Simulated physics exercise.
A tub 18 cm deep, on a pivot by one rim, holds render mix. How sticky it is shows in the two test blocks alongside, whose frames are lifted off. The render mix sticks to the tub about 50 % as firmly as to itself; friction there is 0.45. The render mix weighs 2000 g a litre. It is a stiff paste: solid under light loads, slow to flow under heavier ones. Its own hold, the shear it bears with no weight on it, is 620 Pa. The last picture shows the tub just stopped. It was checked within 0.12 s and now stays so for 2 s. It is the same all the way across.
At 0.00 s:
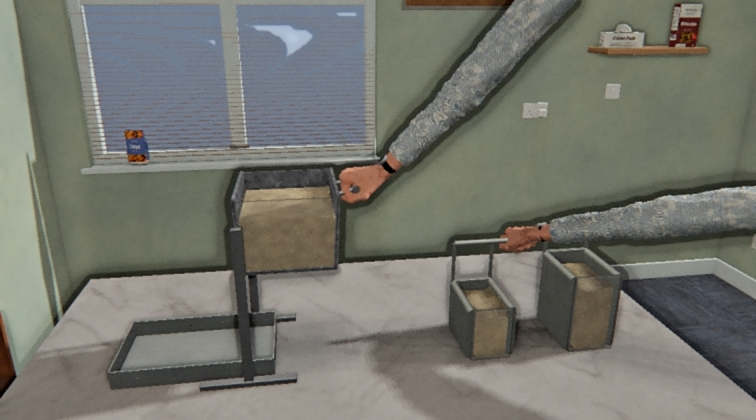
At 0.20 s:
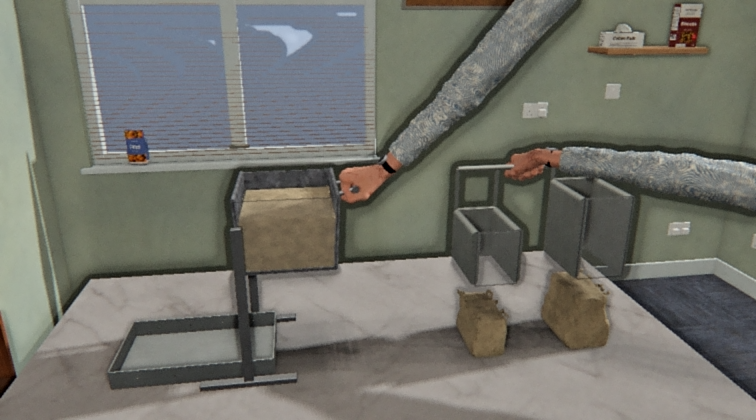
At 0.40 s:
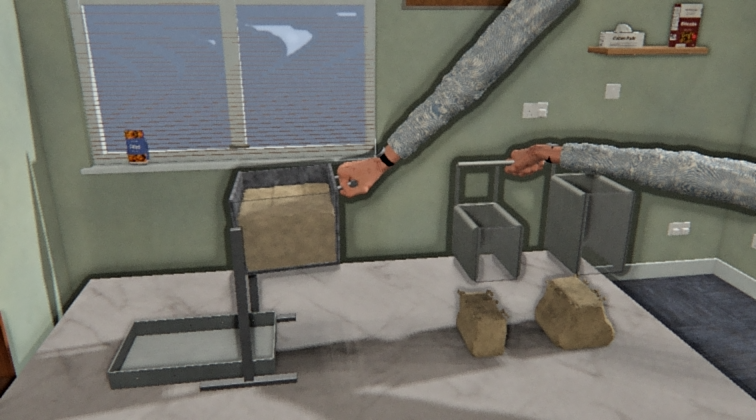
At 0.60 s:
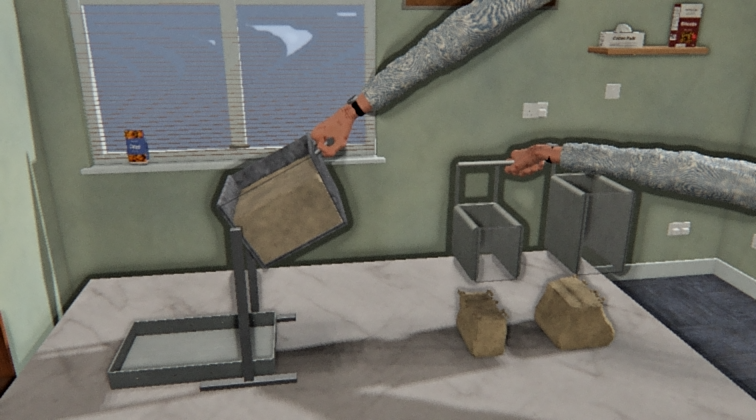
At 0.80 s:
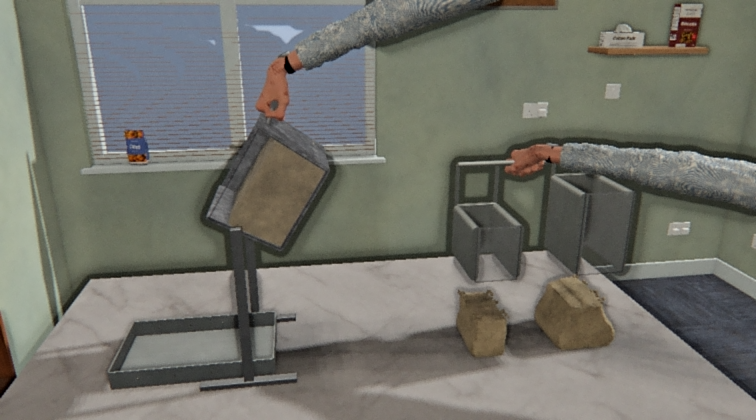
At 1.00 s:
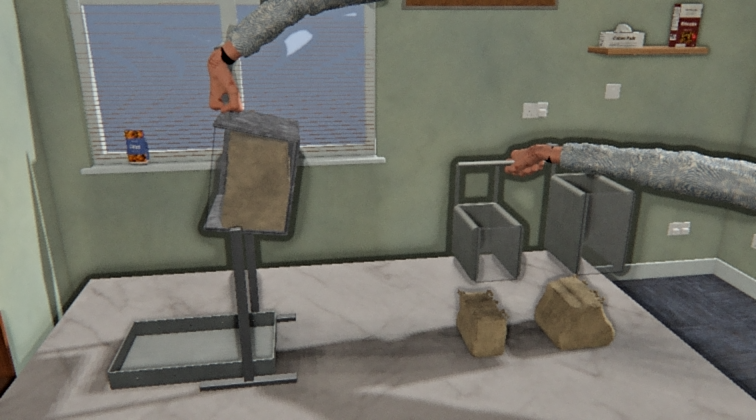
Two grey moulds at right are lifted by a gloveless hand off two tan blocks, and the larger block slumps a little while the smaller keeps its height. Then another hand at left swings a tub of tan mix upward and leftward on its stand until it is steeply tilted, the mix still inside.
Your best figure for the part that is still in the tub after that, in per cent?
Expect roughly 71 %.
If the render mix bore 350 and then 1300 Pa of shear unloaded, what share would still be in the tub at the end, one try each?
In that order: 60 %, 100 %.
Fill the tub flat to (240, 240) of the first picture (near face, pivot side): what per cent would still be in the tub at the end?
Then about 100 %.
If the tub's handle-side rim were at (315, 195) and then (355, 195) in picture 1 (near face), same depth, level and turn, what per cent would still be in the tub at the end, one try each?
In turn about 100 %, 45 %.
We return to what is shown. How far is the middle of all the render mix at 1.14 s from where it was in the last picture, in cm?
About 3 cm.
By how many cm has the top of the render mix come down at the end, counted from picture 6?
Roughly 8 cm.
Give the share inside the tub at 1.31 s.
Some 90 per cent.
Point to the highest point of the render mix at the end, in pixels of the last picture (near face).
Around (236, 176).
After 1.14 s, the tub is at 80 degrees and holds 100 %.
After 1.31 s, the tub is at 80 degrees and holds 89 %.
After 1.48 s, the tub is at 80 degrees and holds 79 %.
After 1.65 s, the tub is at 80 degrees and holds 71 %.
After 3.00 s, at the end, the tub is at 80 degrees and holds 71 %.
